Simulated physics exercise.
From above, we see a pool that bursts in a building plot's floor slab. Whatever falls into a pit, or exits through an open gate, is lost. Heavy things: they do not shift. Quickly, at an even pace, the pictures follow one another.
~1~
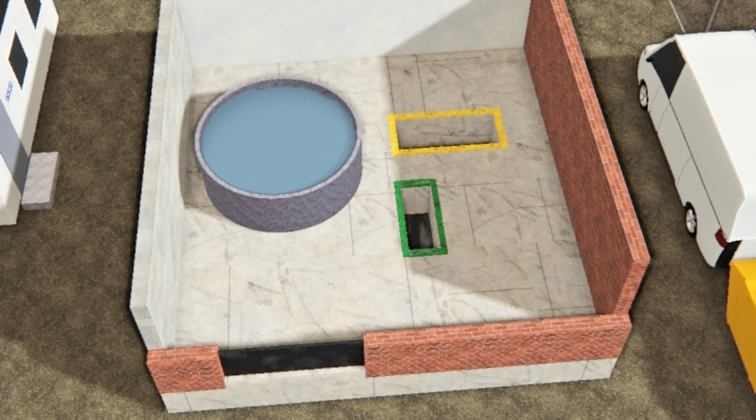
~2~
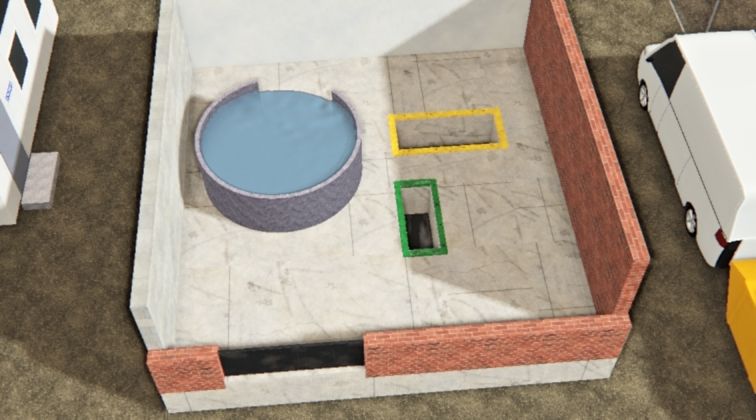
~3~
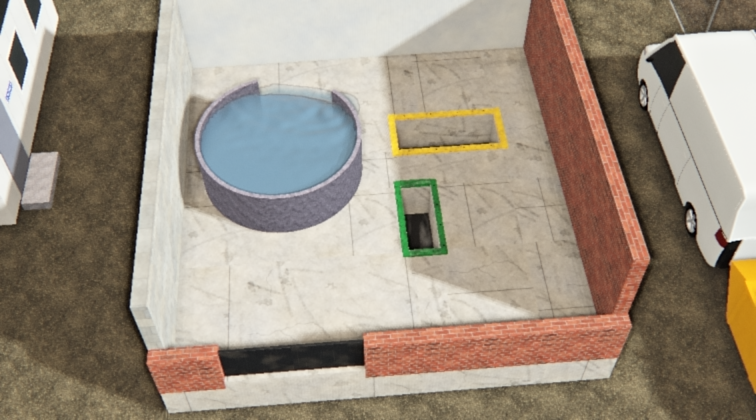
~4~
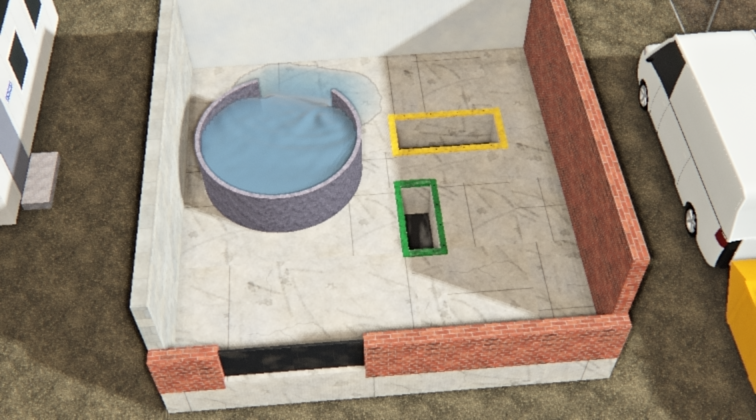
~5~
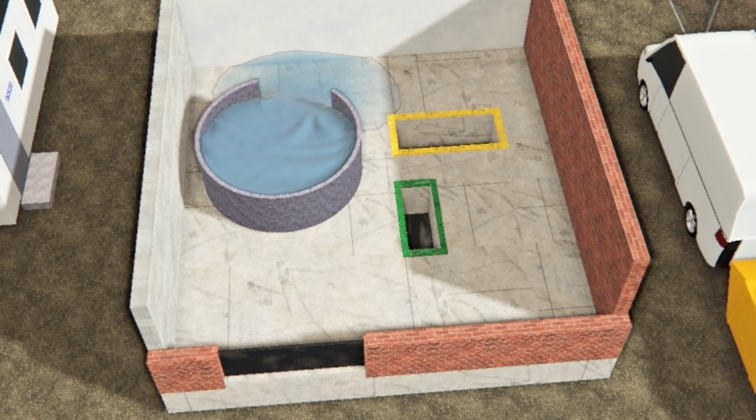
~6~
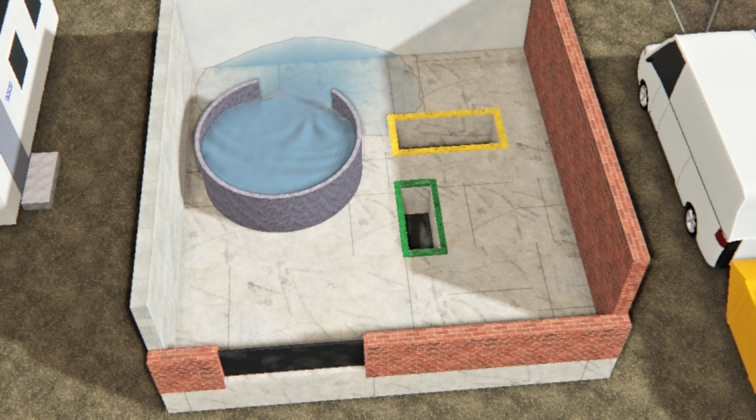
Water in a round stone tank sat still until a gap opened in the far side, then it poured out through the opening and spread across the pale floor toward the back wall.
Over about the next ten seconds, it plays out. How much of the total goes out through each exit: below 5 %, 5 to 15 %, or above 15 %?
The gate will take below five per cent. The yellow pit will take beyond fifteen per cent. The green pit will take below five per cent.
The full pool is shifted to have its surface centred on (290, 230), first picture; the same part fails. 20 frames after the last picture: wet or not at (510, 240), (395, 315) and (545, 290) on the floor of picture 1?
Location one: Bone dry; location two: Bone dry; location three: Bone dry.
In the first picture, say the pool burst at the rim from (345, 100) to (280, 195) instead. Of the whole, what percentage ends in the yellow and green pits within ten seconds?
The yellow pit takes 14 per cent and the green pit 35 per cent.
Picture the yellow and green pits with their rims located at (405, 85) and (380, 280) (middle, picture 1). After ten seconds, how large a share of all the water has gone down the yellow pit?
Yellow: About 35 %.
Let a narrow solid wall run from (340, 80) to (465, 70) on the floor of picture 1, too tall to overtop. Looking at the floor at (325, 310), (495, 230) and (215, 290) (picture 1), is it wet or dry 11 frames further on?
Result in the order given: Unaffected, unaffected, unaffected.
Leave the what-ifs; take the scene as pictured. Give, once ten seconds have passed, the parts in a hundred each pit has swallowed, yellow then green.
Around 18 per cent, then around 2 per cent.
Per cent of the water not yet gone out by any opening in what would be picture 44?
Result: Close to 90 %.
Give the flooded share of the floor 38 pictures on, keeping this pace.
It should be close to 85 %.
A moment on, water covers 25 % of the floor; the gate 0 %, the yellow pit 0 %, the green pit 0 %.
Next, water covers 30 % of the floor; the gate 0 %, the yellow pit 0 %, the green pit 0 %.
Then, water covers 55 % of the floor; the gate 0 %, the yellow pit 2 %, the green pit 0 %.
Later, water covers 85 % of the floor; the gate 0 %, the yellow pit 9 %, the green pit 0 %.
In the end, water covers 100 % of the floor; the gate 0 %, the yellow pit 18 %, the green pit 1 %.
